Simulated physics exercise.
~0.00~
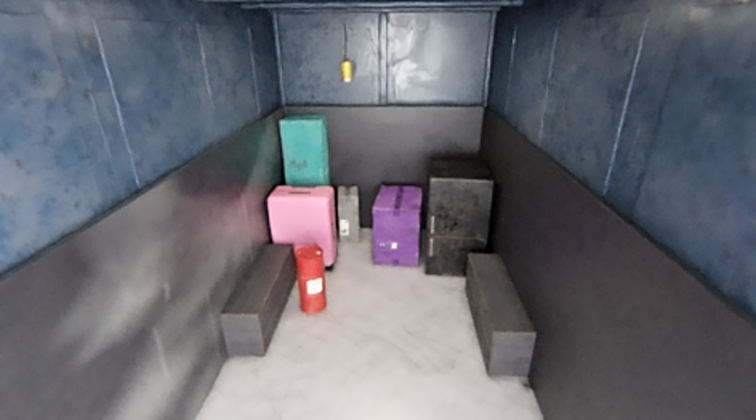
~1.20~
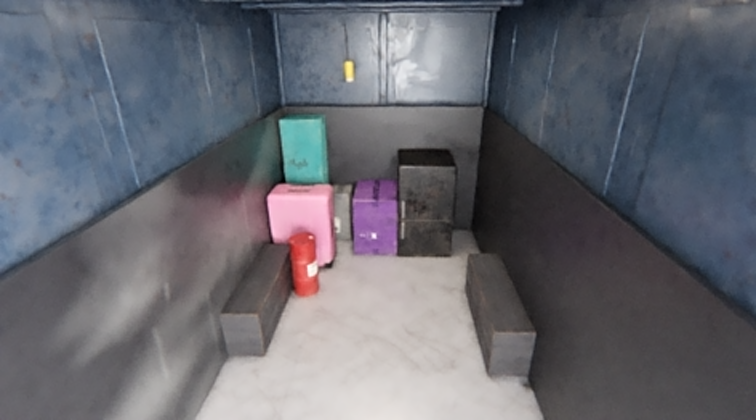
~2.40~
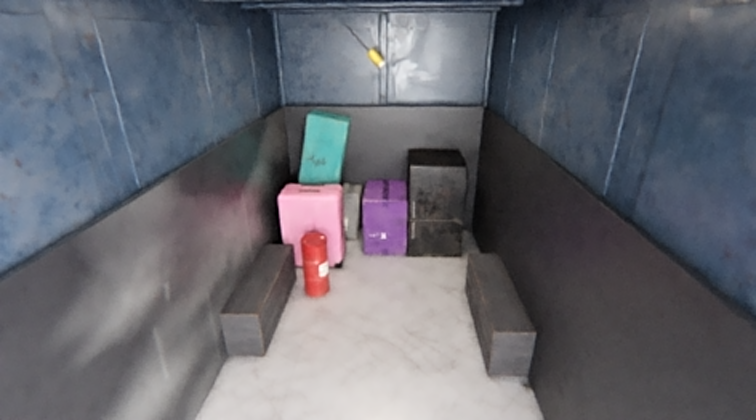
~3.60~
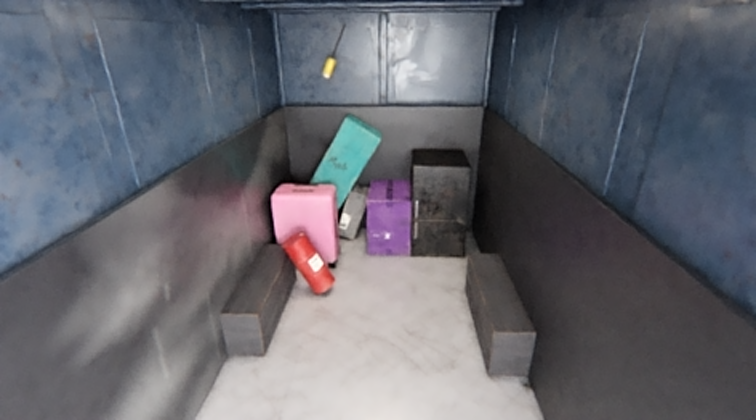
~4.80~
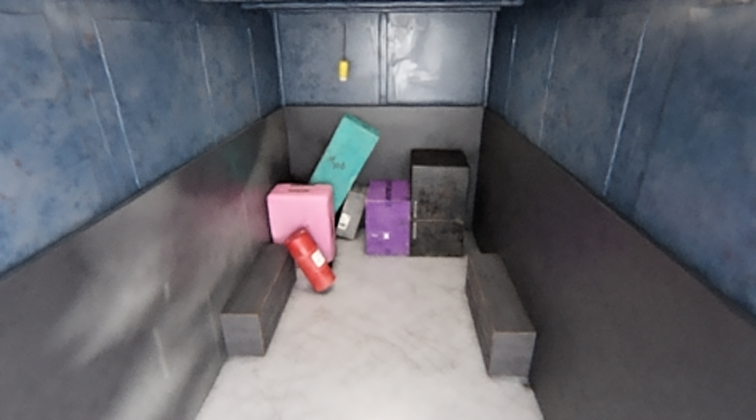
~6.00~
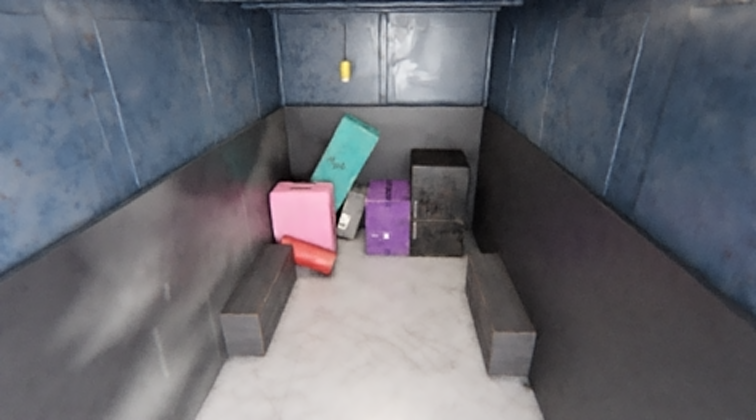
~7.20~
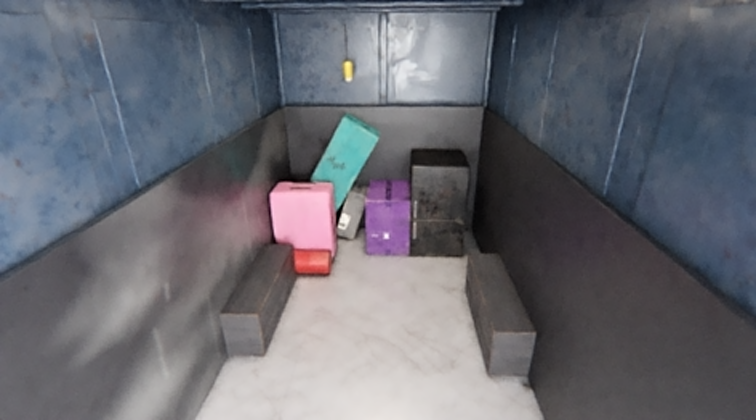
In the back of a van, a black appliance and purple box slid left, then shifted back slightly right, while a turquoise box tipped over to lean right and a red canister tilted, fell and ended up lying beside the upright pink case.
